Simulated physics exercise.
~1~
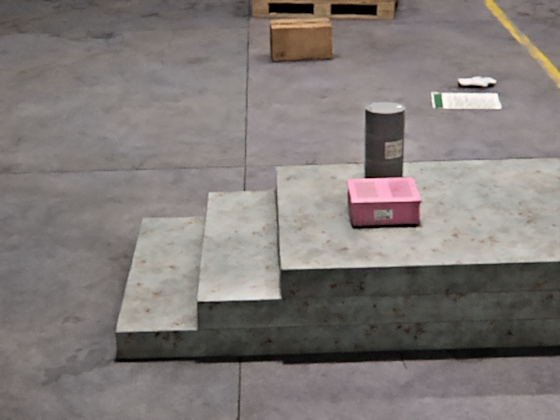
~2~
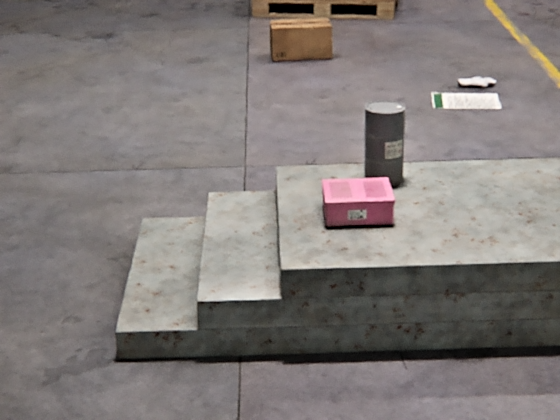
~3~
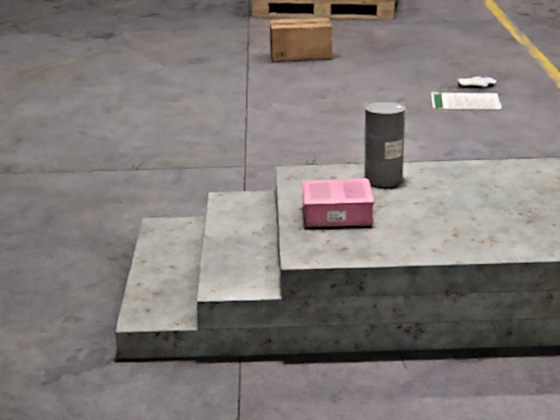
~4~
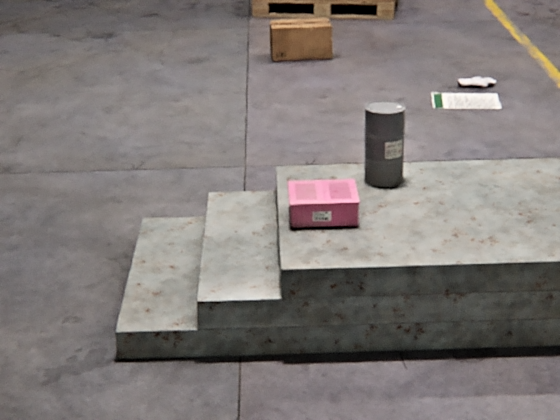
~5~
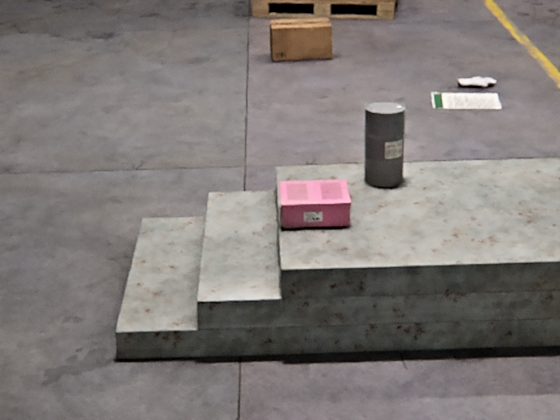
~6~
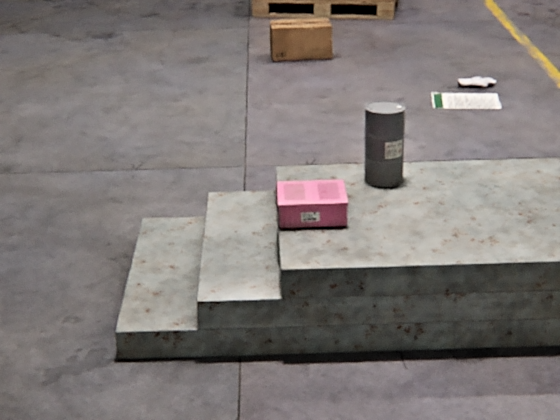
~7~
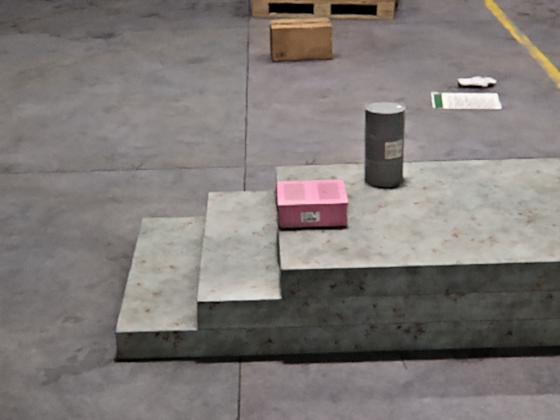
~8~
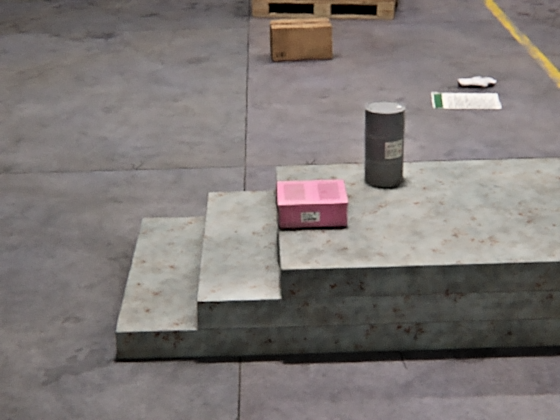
Concrete landing with three steps, a pink tote sliding left past a grey canister, slowing and stopping at the top edge.
